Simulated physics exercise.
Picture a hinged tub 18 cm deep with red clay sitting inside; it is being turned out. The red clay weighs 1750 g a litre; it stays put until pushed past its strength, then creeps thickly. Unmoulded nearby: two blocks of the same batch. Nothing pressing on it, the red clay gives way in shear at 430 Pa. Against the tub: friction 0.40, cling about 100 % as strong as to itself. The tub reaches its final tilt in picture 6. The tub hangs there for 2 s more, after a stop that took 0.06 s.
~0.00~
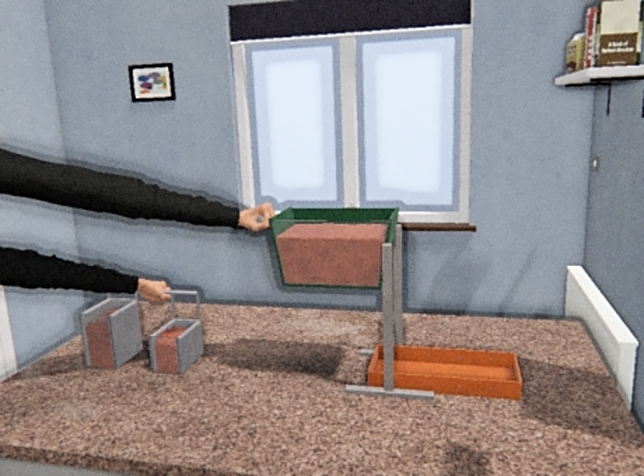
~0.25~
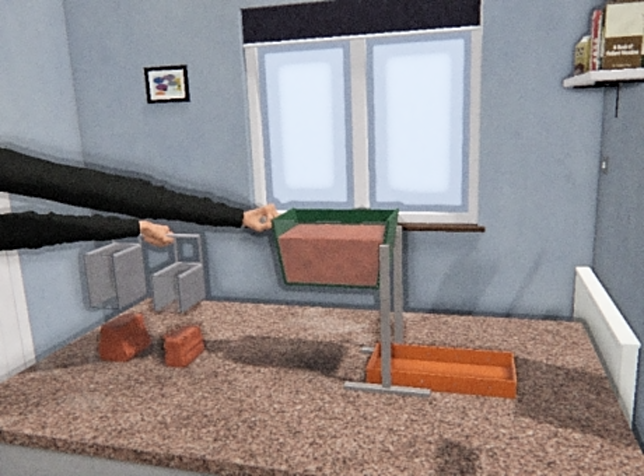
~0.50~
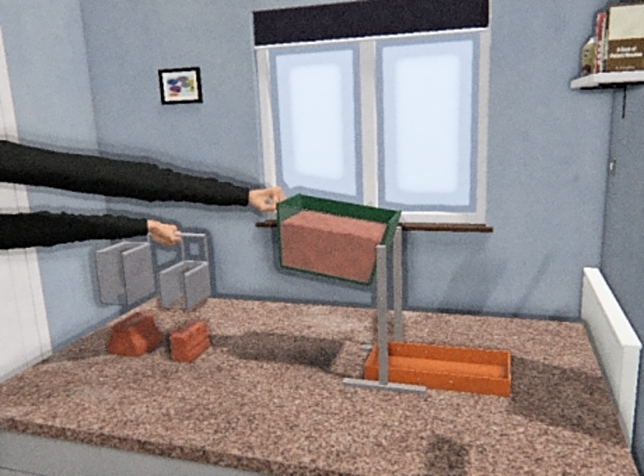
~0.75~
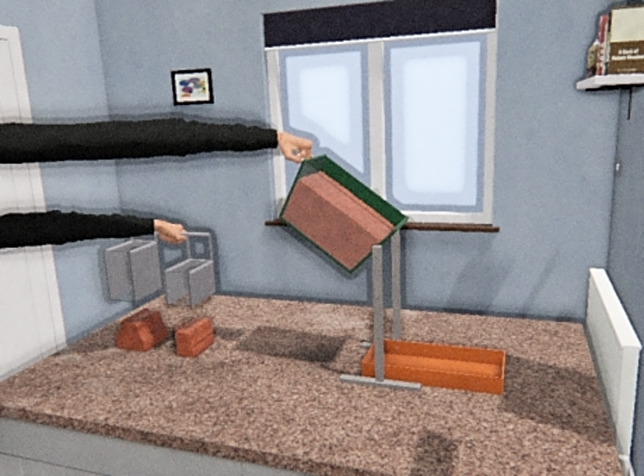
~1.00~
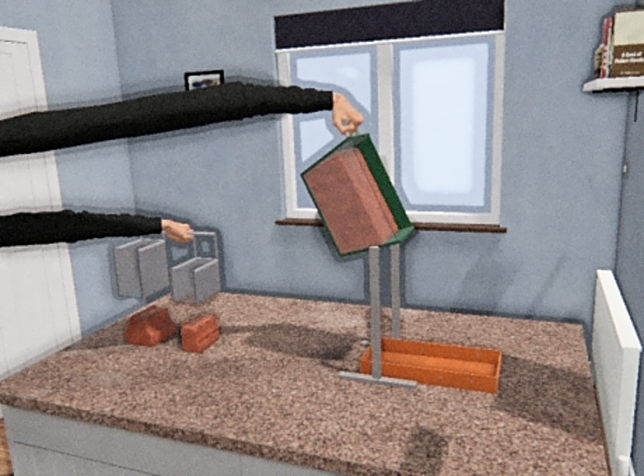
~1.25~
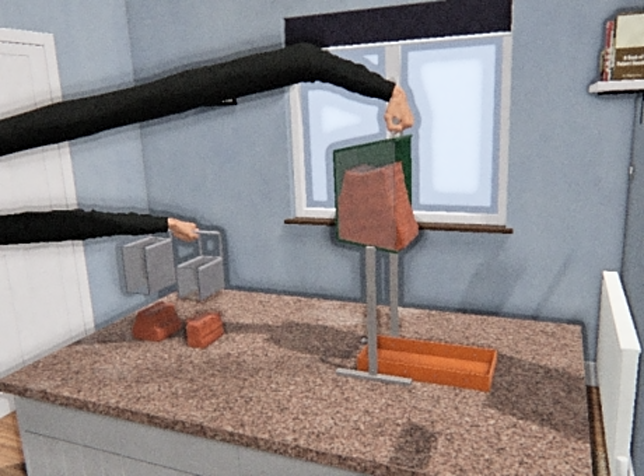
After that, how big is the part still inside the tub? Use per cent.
I would say roughly 35 per cent is still inside.
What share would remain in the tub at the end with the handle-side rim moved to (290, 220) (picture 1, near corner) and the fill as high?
40 %.
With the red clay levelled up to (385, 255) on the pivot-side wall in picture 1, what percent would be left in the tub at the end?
Roughly 50 per cent would still be in the tub at the end.
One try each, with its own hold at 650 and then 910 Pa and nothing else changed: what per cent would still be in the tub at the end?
In order: Around 40 % and around 35 %.
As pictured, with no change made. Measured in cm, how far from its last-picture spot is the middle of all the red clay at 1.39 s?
It has moved around 8 centimetres.
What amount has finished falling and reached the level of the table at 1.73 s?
Near 50 per cent has got down by that time.
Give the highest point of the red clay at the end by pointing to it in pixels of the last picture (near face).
Roughly at pixel (356, 214).
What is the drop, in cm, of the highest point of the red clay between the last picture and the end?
About 13 cm.
After 1.39 s, the tub is at 90 degrees and holds 65 %.
After 1.56 s, the tub is at 90 degrees and holds 38 %.
After 1.73 s, the tub is at 90 degrees and holds 35 %.
After 1.90 s, the tub is at 90 degrees and holds 35 %.
After 3.25 s, at the end, the tub is at 90 degrees and holds 35 %.
